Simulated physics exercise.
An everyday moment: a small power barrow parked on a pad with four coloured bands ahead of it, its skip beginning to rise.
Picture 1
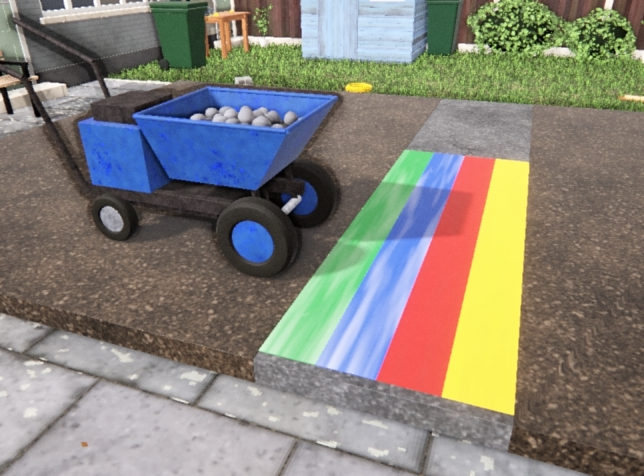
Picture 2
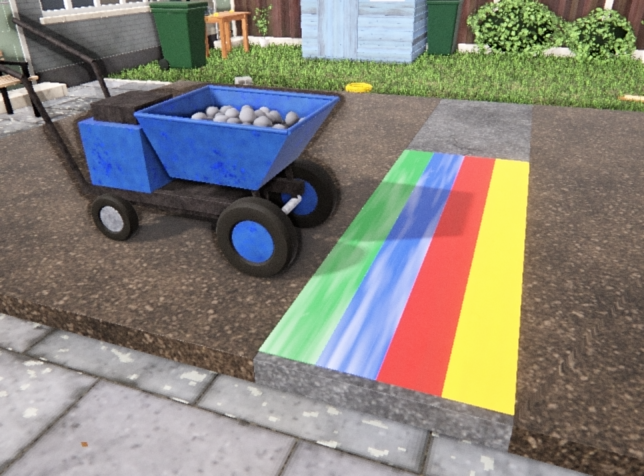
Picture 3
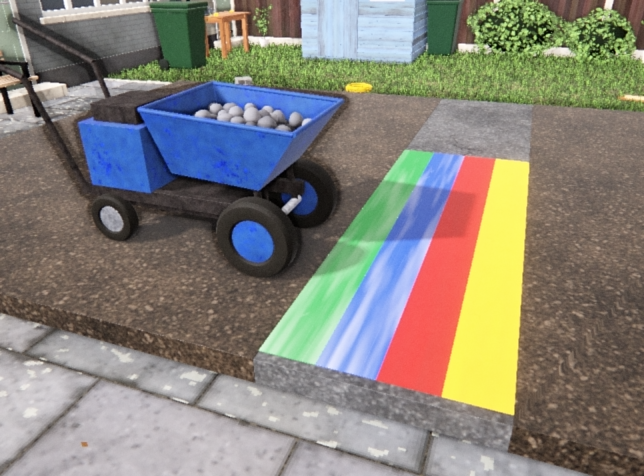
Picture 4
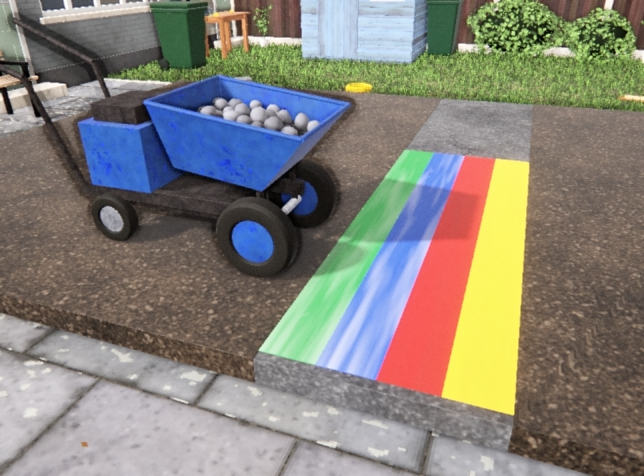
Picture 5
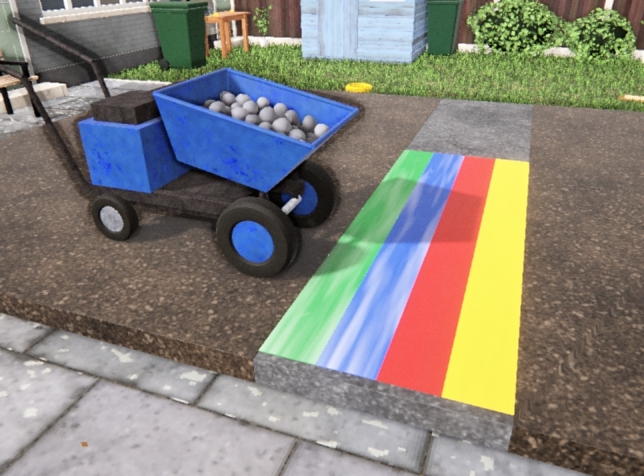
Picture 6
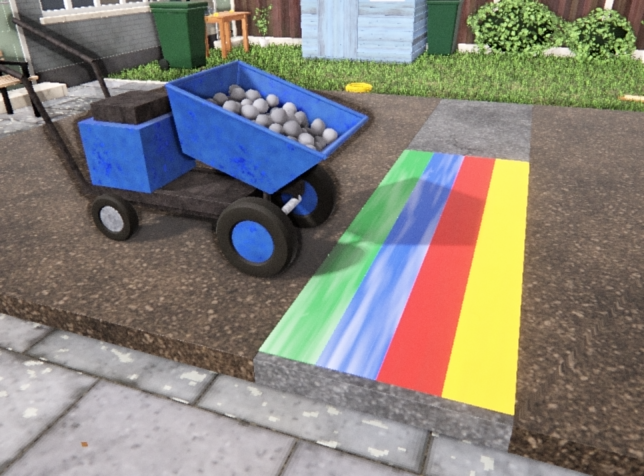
A blue power barrow loaded with round grey cobbles gradually tilts its skip toward the right.
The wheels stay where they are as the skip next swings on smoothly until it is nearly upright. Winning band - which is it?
Winning band: The red one.
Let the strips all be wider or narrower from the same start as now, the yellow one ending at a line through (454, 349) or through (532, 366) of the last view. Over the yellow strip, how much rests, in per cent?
Shares in order: Close to 20 %; close to 10 %.
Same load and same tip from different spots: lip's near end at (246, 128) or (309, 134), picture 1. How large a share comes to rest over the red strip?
Estimates, in order: 20 % then 40 %.
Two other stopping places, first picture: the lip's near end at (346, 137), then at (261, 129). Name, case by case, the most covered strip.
The yellow one, then the blue strip.
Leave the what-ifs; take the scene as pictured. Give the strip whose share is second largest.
Behind the top strip comes the strip in blue.
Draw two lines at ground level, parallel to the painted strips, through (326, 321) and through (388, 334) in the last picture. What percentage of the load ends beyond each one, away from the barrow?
Around 70 per cent for the first, and 50 per cent for the second.
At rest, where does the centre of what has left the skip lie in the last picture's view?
I'd mark it at roughly (435, 264).
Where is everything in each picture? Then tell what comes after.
Lip of the skip at (286, 132), level; top of the load at (247, 124), round cobbles; green strip at (315, 314); blue strip at (367, 325); red strip at (424, 337); yellow strip at (485, 351), in the first picture.
Lip of the skip at (288, 132), level; top of the load at (248, 123), in the second picture.
Lip of the skip at (293, 135), tipped barely; top of the load at (236, 114), in the third picture.
Lip of the skip at (302, 140), tipped a little; top of the load at (230, 114), in the fourth picture.
Lip of the skip at (312, 147), tipped a little; top of the load at (238, 110), in the fifth picture.
Lip of the skip at (324, 157), tipped clearly; top of the load at (232, 109); green strip at (315, 314); blue strip at (367, 325); red strip at (424, 337); yellow strip at (485, 351), in the sixth picture.
Soon, skip tipped steeply; all in the skip.
A while on, skip tipped right over; most in the skip; a small part over the blue strip; a stray few over the red strip.
Towards the end, skip tipped right over; about a third in the skip; about a quarter over the blue strip; about a third over the red strip; a small part over the yellow strip; a stray few off the paint.
Finally, skip tipped right over; about a third in the skip; none over the green strip; about a quarter over the blue strip; about a third over the red strip; a small part over the yellow strip; a small part off the paint.
